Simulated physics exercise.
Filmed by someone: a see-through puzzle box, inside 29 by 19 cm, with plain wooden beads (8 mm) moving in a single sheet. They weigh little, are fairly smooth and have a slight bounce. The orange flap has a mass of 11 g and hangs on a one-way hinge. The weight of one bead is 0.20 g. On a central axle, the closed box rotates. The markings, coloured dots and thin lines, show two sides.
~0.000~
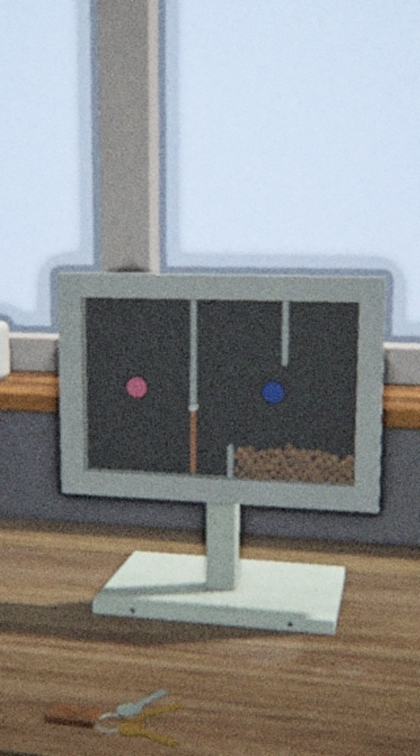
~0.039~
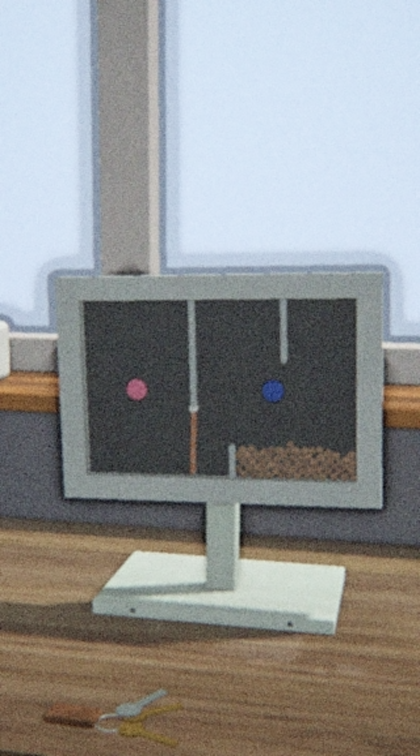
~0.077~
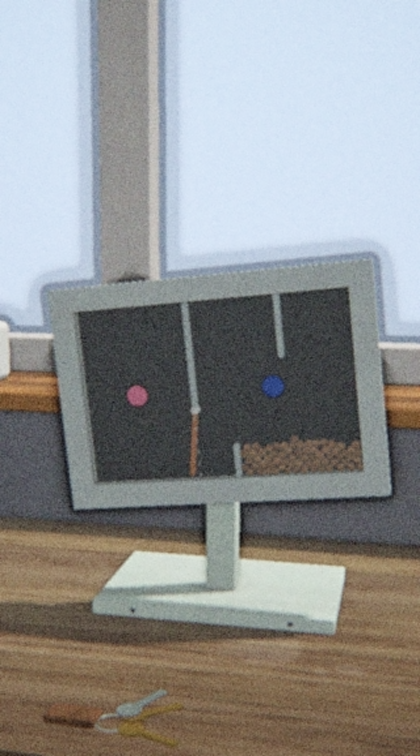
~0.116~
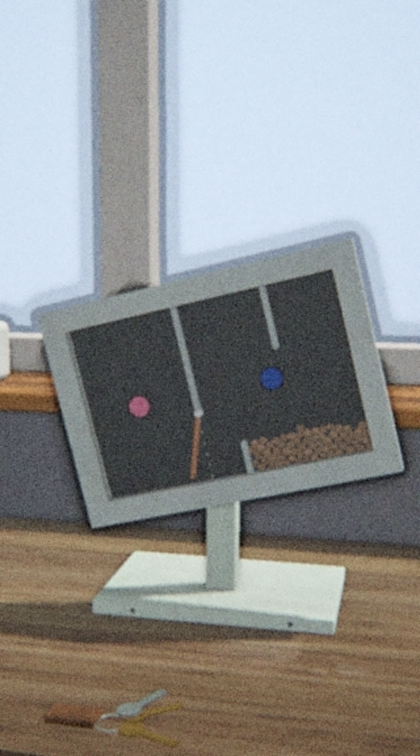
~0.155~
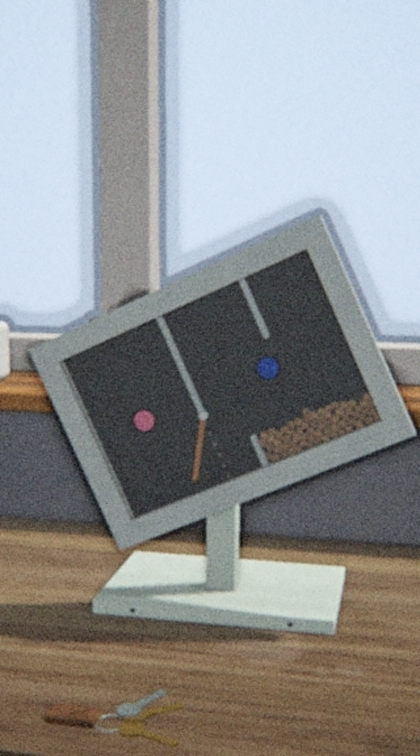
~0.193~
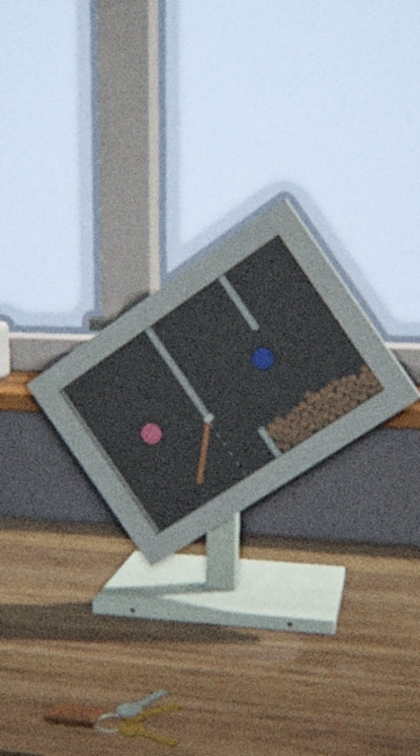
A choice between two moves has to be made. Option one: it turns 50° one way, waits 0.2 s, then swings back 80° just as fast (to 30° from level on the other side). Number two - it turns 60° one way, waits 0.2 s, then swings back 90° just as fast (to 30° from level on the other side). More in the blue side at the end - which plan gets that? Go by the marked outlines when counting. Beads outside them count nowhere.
One.
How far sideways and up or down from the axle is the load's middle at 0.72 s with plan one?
I'd put it near 5 centimetres to the right and 7 centimetres below.
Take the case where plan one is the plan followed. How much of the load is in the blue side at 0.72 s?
I'd say some 85 in a hundred.
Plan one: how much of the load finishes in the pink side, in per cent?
Share: Approx. 10 %.
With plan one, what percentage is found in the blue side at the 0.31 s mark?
The share there is close to 100 per cent.
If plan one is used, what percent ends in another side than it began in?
Close to 10 % end up somewhere else.
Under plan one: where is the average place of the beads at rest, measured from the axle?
The middle sits around 2 cm right of it and 10 cm below it.
Plan one. 0.31 s, it stands 50° anticlockwise; the beads' middle is 11 cm right of and 1 cm above the centre; blue 100 %; orange flap open 38°.
After 0.72 s, it stands 10° anticlockwise; the beads' middle is 5 cm right of and 7 cm below the centre; pink 15 %, blue 85 %; orange flap open 10°.
After 0.93 s, it stands 30° clockwise; the beads' middle is in line with and 9 cm below the centre; pink 10 %, blue 90 %; orange flap shut.
All still by 1.7 s, it stands 30° clockwise; pink 10 %, blue 90 %; orange flap shut.
Plan two would end with pink 30 %, blue 70 %.
